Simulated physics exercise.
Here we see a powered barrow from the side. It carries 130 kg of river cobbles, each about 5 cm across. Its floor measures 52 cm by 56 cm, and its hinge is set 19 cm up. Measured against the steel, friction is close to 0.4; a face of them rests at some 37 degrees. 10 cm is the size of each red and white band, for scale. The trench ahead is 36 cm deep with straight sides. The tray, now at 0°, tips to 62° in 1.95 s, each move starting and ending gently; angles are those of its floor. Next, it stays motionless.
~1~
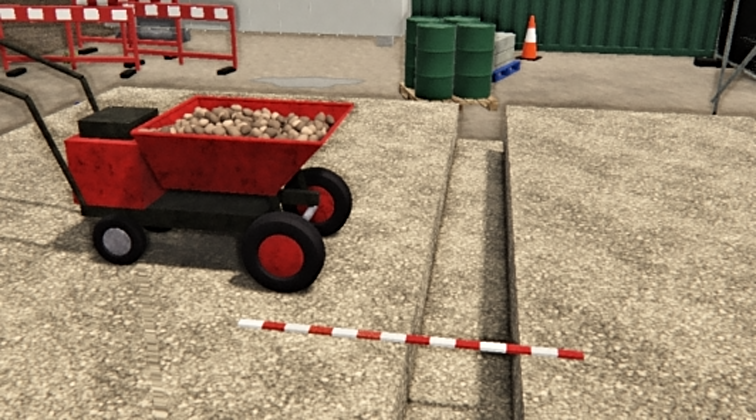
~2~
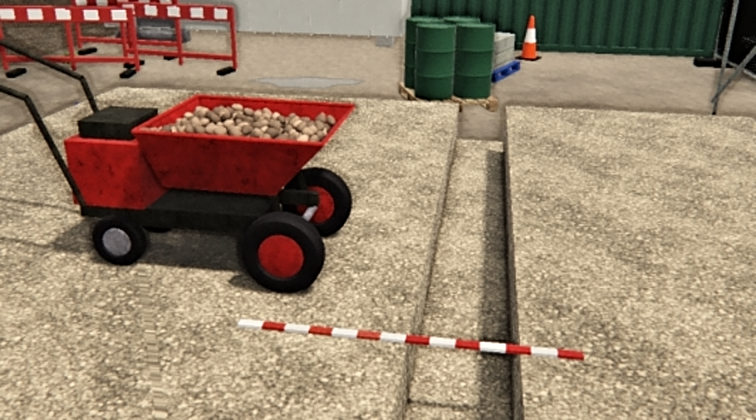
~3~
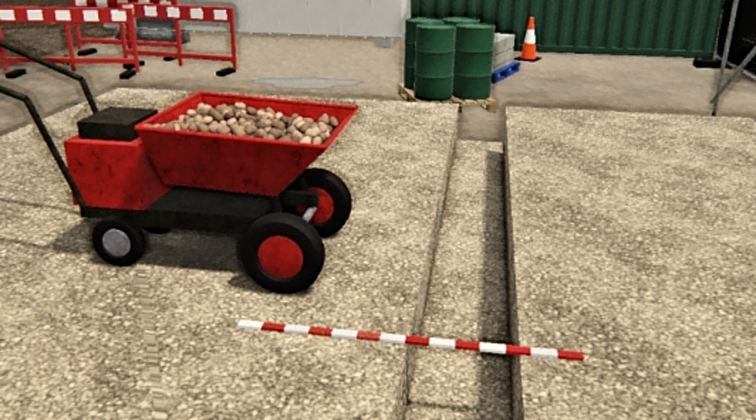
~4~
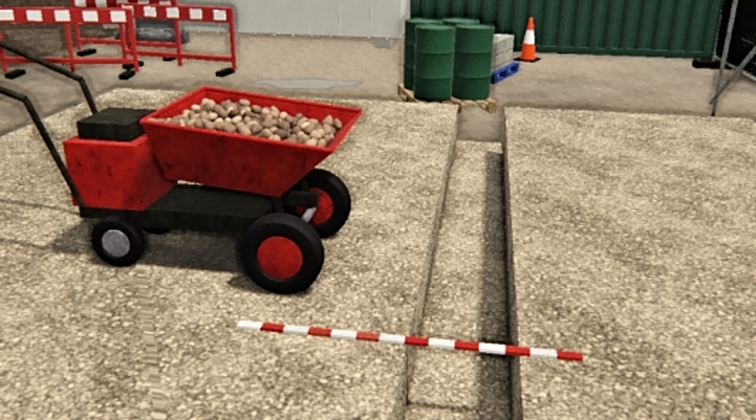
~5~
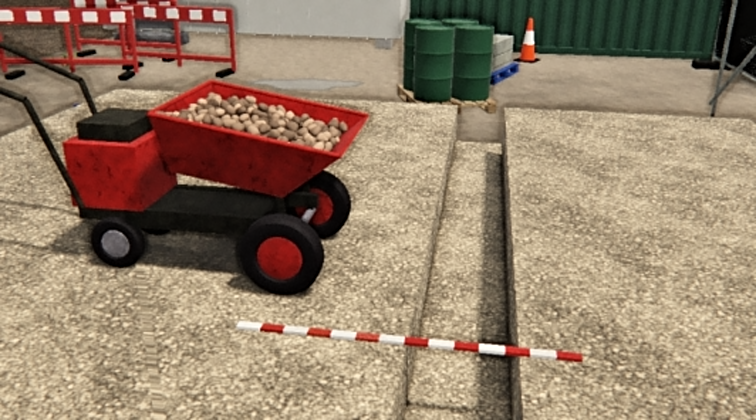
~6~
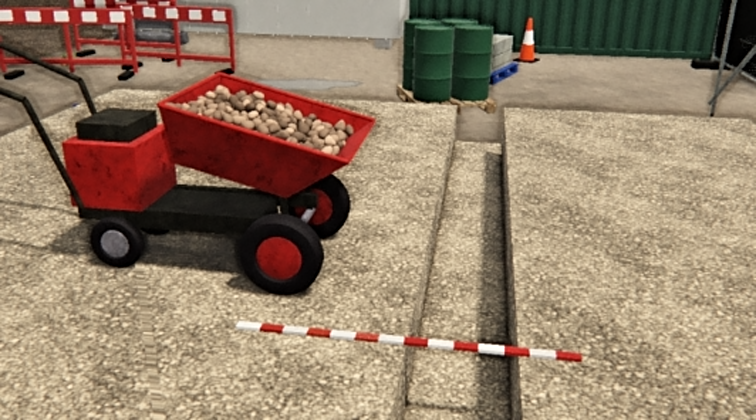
A gravel yard with a green corrugated fence and pale wall behind is seen from the side and slightly above, the view staying still. A red powered barrow holding brownish stones stands at left, near a narrow trench with a red-and-white pole across it, with green drums, an orange cone and red barriers beyond. The barrow's tray tilts gradually forward to the right, its back rising, while its wheels stay put.
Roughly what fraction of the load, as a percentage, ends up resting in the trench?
Roughly 100 per cent of the load.
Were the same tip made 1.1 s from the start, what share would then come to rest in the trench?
I'd put it at some 100 in a hundred.
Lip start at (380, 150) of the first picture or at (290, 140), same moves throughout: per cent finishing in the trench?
Around 85% for the first place and 80% for the second.
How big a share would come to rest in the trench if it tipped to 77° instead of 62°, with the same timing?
Share in trench: Approx. 100%.
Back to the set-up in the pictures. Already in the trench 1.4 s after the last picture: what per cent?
I'd put it near 45 per cent.
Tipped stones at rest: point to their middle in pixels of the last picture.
I'd point to around (462, 327).
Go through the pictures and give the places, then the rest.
The tray is at 0°, its lip at (322, 144); the top of the load is at (231, 117), in the first frame.
The tray is at 1°, its lip at (323, 145); the top of the load is at (232, 116), in the second frame.
The tray is at 3°, its lip at (327, 148); the top of the load is at (227, 114), in the third frame.
The tray is at 6°, its lip at (332, 151); the top of the load is at (224, 110), in the fourth frame.
The tray is at 9°, its lip at (340, 157); the top of the load is at (220, 103), in the fifth frame.
The tray is at 14°, its lip at (349, 163); the top of the load is at (223, 98), in the sixth frame.
Then, 0.9 s after the last picture the floor is at 52°, 100 % in the tray; the foremost stones are at (406, 196).
Then, 1.4 s after the last picture the floor is at 62°, 55 % in the tray, 1 % short of the trench, 44 % in the trench; the foremost stones are at (504, 322).
Then, 1.8 s after the last picture the floor is at 62°, 31 % in the tray, 1 % short of the trench, 68 % in the trench; the foremost stones are at (504, 312).
Then, 3.8 s after the last picture the floor is at 62°, 0 % in the tray, 100 % in the trench; the foremost stones are at (505, 321).
